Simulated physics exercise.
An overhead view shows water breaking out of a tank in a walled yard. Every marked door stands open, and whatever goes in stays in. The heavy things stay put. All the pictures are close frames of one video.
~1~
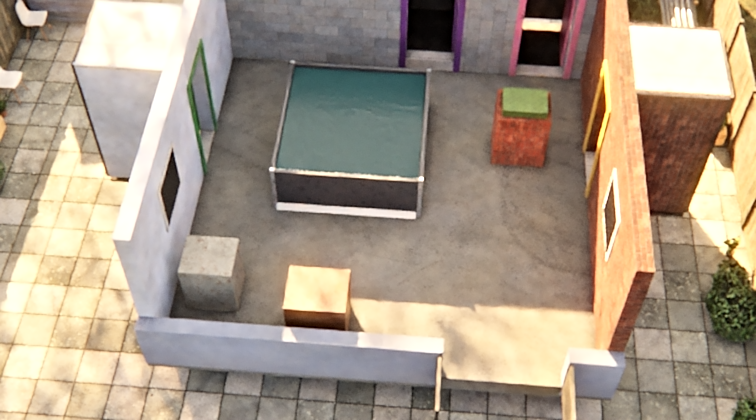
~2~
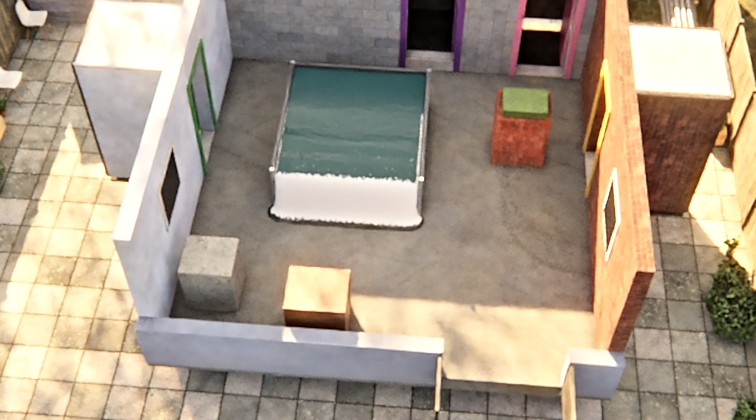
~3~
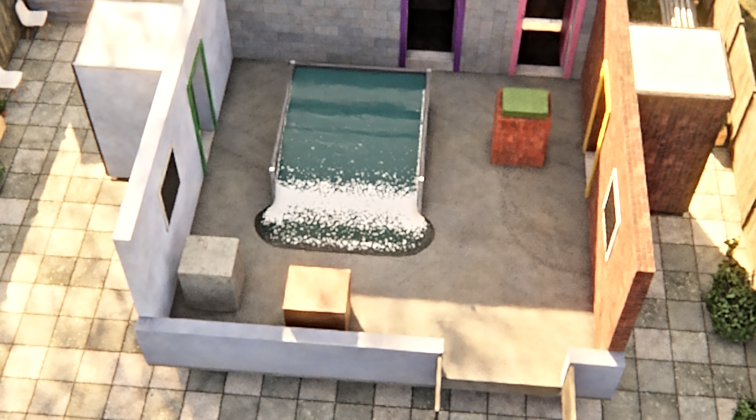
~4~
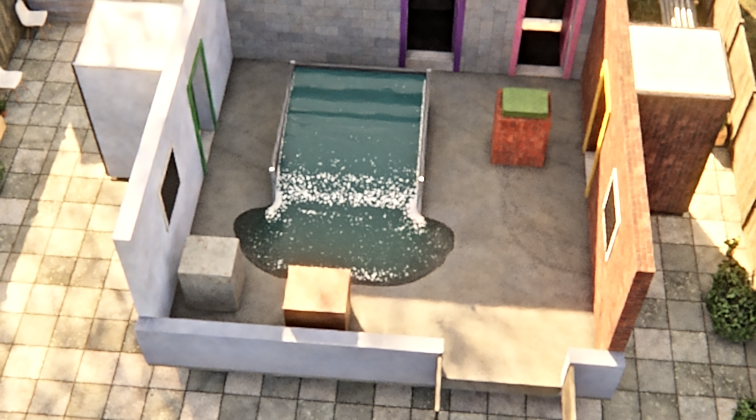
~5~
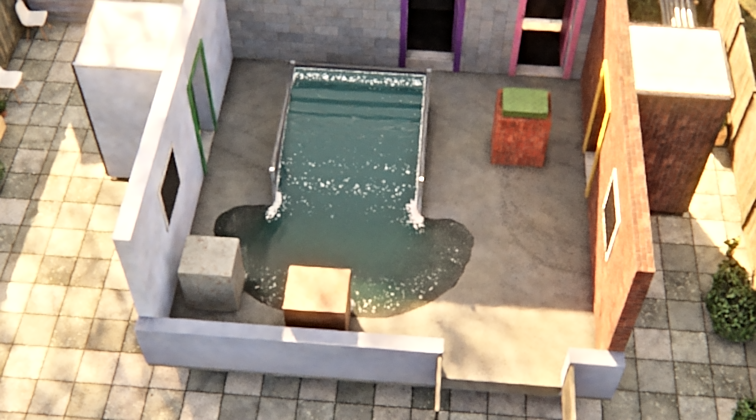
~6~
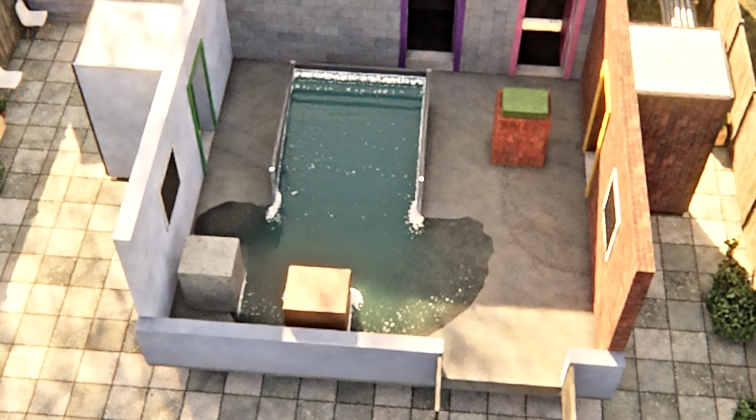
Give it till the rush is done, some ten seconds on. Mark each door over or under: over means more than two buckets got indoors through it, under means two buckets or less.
Yellow door - over, purple door - under, green door - over, pink door - over.
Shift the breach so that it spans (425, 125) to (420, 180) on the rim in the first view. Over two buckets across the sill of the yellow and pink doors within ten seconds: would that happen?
Yellow door: Above the limit; pink door: Above the limit.
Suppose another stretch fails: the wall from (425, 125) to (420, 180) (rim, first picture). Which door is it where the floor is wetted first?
I'd name the yellow one.
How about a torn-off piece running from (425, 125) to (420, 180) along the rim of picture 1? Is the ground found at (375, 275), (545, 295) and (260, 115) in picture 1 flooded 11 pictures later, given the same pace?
Taking the points in order: Unwetted, swamped and unwetted.
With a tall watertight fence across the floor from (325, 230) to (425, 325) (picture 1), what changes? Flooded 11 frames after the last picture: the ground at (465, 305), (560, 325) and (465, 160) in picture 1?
Results in sequence: Swamped / swamped / bone-dry.
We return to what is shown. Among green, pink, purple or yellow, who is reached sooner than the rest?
I choose the door marked green.
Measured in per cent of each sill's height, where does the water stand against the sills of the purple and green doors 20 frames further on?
Some 0 percent, then some 180 percent.
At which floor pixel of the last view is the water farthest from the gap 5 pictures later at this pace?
Estimated pixel: (531, 370).
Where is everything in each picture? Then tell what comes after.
In the first frame, still water in the water tank at (354, 122).
In the second frame, water pours out at (347, 196) and has run to (272, 209).
In the third frame, the front is at (261, 226), out from the gap at (347, 199).
In the fourth frame, water pours out at (347, 201) and has run to (246, 248).
In the fifth frame, the front is at a hidden place, out from the gap at (347, 201).
In the sixth frame, water pours out at (347, 201) and has run to a hidden place.
A moment on, water covers 40 % of the floor; the yellow door not reached, the purple door not reached, the green door not reached, the pink door not reached.
Next, water covers 45 % of the floor; the yellow door not reached, the purple door not reached, the green door not reached, the pink door not reached.
Then, water covers 60 % of the floor; the yellow door not reached, the purple door not reached, the green door wet at the sill, nothing in, the pink door not reached.
Later, water covers 95 % of the floor; the yellow door under two buckets in, the purple door wet at the sill, nothing in, the green door over two buckets in, the pink door over two buckets in.
In the end, water covers 100 % of the floor; the yellow door over two buckets in, the purple door wet at the sill, nothing in, the green door over two buckets in, the pink door far over two buckets in.
